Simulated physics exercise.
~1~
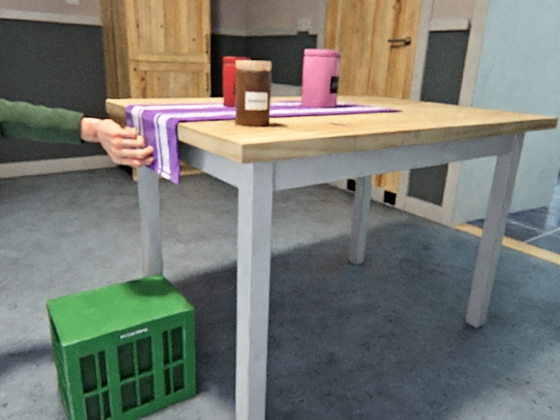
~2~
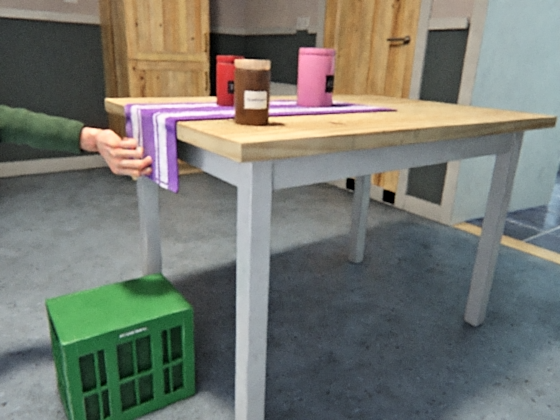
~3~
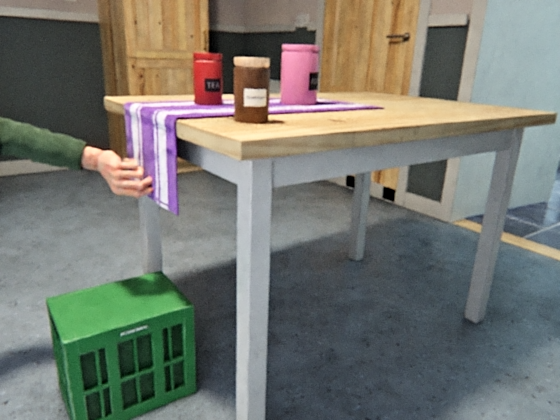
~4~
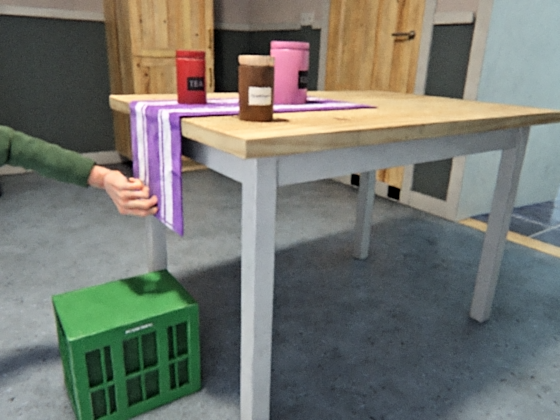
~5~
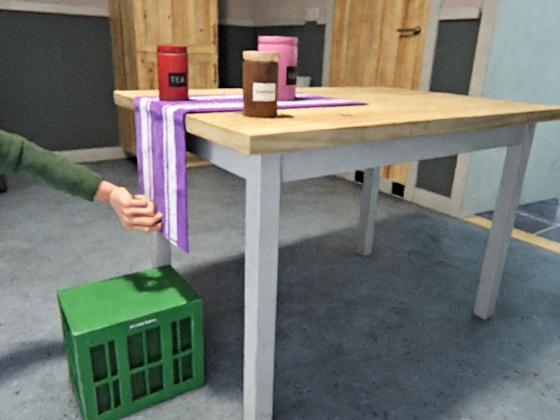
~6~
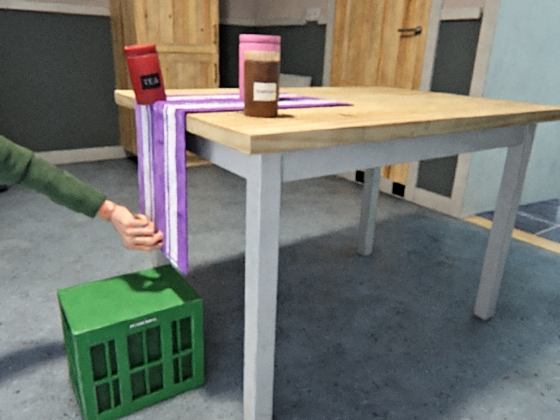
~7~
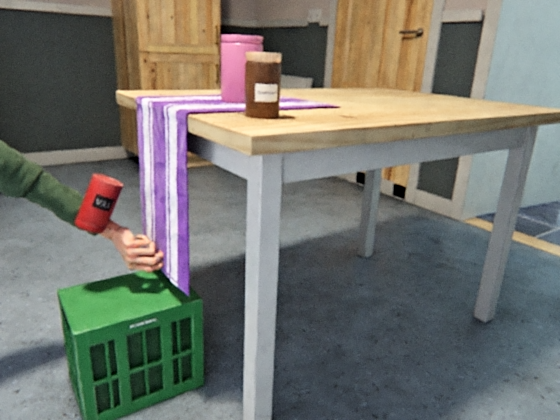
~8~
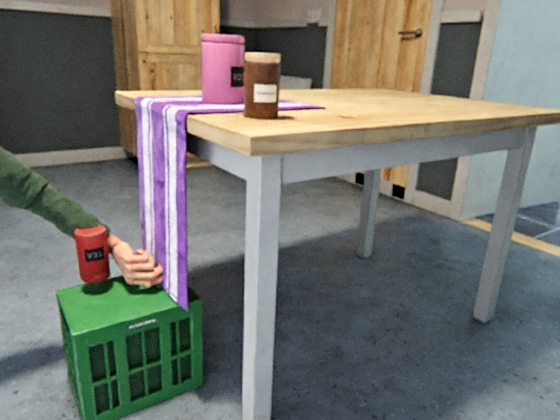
A hand pulls a purple cloth down and the red jar tumbles to the green crate.
